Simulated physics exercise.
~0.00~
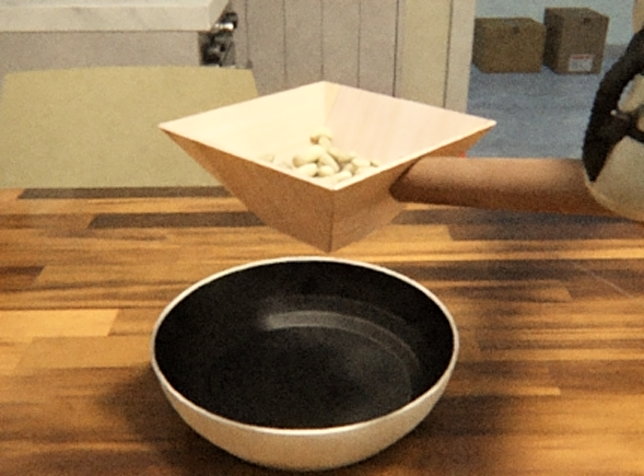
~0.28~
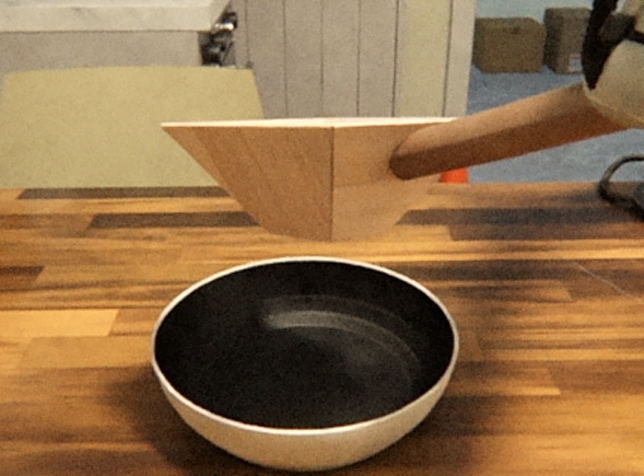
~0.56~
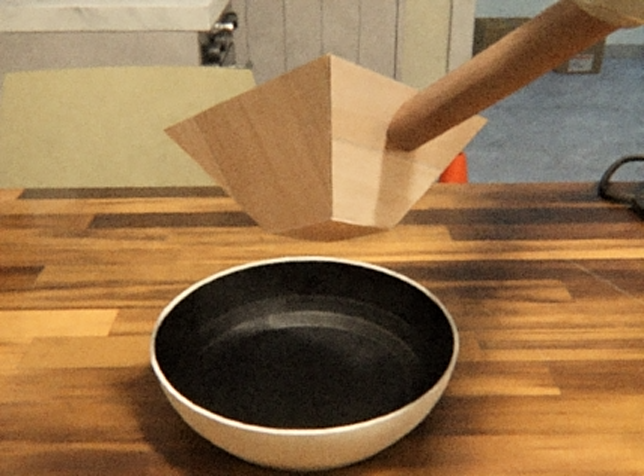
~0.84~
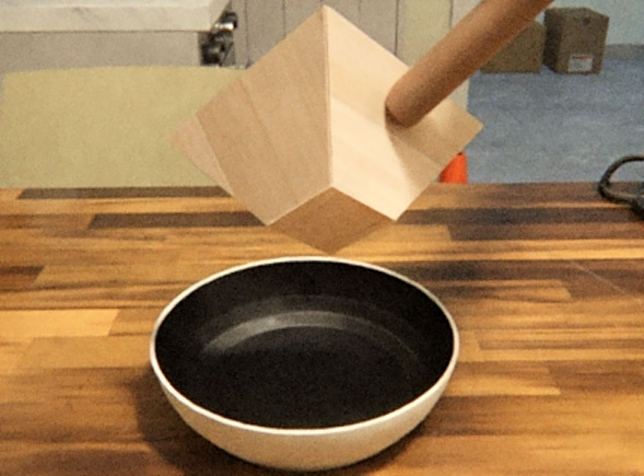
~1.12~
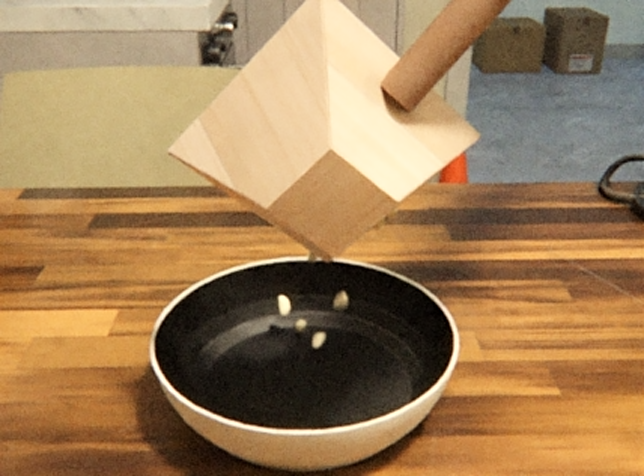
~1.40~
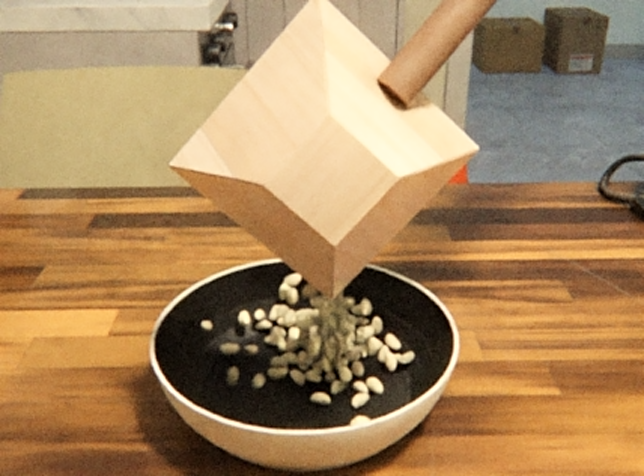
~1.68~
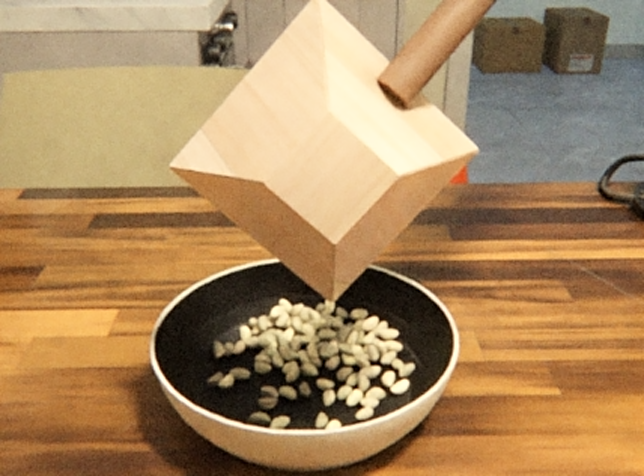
We see a square, flaring wooden scoop of white beans held by its handle above a black-lined pan on a wooden table; it steadily tips over until a few beans drop, then the rest pour out, and the beans end up spread across the pan beneath the overturned scoop.
